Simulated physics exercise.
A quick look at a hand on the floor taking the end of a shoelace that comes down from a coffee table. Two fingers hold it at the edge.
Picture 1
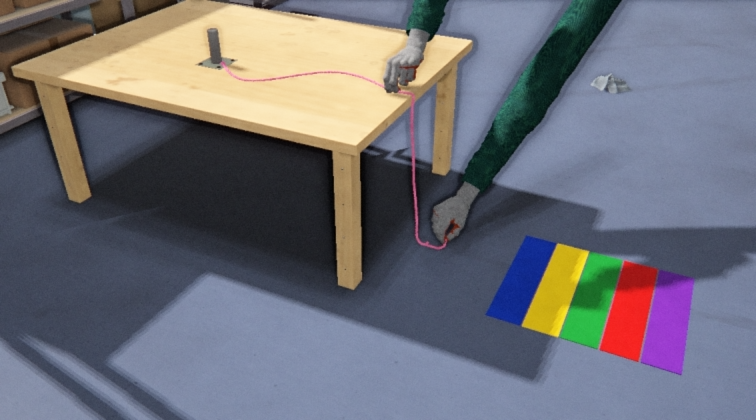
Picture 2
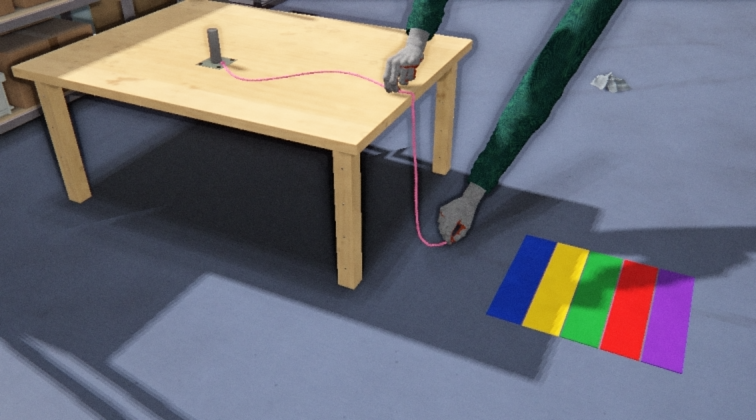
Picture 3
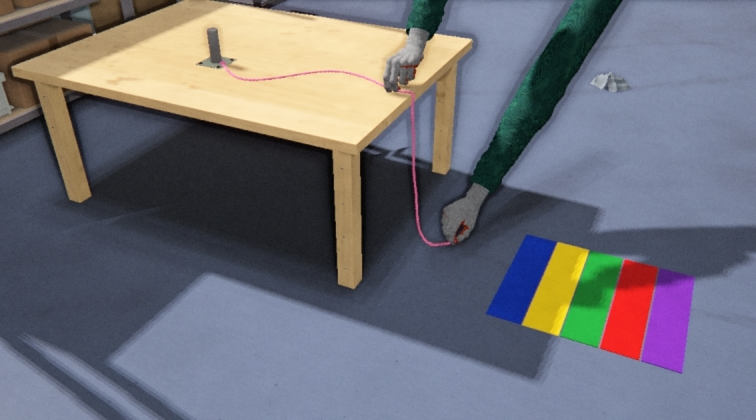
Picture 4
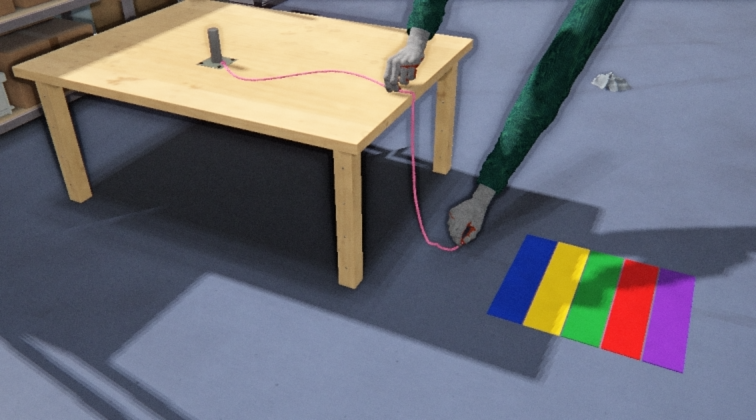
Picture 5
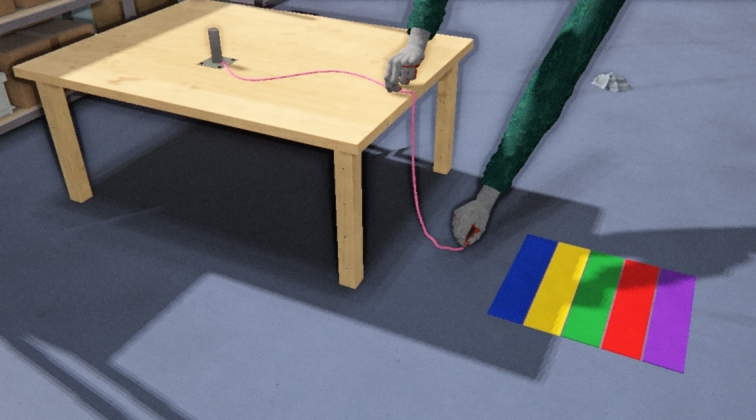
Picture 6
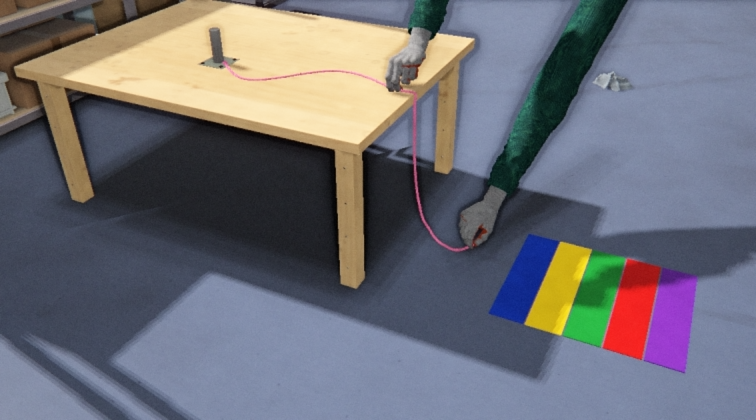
To begin with, a pink shoelace runs across a wooden coffee table, where one hand holds it at the edge, and hangs down to another hand near the floor. The lower hand then slowly draws the lace's end a short way right, nearer the blue stripe, while the upper hand stays put.
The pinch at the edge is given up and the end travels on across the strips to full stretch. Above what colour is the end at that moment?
Over green.
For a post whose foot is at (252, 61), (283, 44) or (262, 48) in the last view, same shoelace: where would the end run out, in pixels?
Try by try, around (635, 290), (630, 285) and (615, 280).
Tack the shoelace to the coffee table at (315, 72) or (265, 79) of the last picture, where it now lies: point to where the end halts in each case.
Near (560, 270) and (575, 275).
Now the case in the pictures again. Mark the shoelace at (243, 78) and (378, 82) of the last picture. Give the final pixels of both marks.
At (268, 70), then (406, 91).
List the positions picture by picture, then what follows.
End (446, 240); blue (510, 303); yellow (546, 314); green (584, 325); red (623, 337); purple (664, 349), in the first frame.
End (452, 241); shoelace through (232, 74) (292, 76) (358, 76) (411, 96) (415, 166) (418, 225), in the second frame.
End (455, 241), in the third frame.
End (462, 243); shoelace through (232, 74) (293, 76) (358, 75) (411, 96) (414, 165) (421, 225), in the fourth frame.
End (466, 244), in the fifth frame.
End (473, 245); shoelace through (234, 74) (294, 75) (360, 75) (413, 95) (415, 165) (427, 225), in the sixth frame.
A little later, end near (535, 261); over blue.
Next, end near (573, 272); over yellow.
When it is tight, end near (596, 278); over green. The end stops over the green strip.
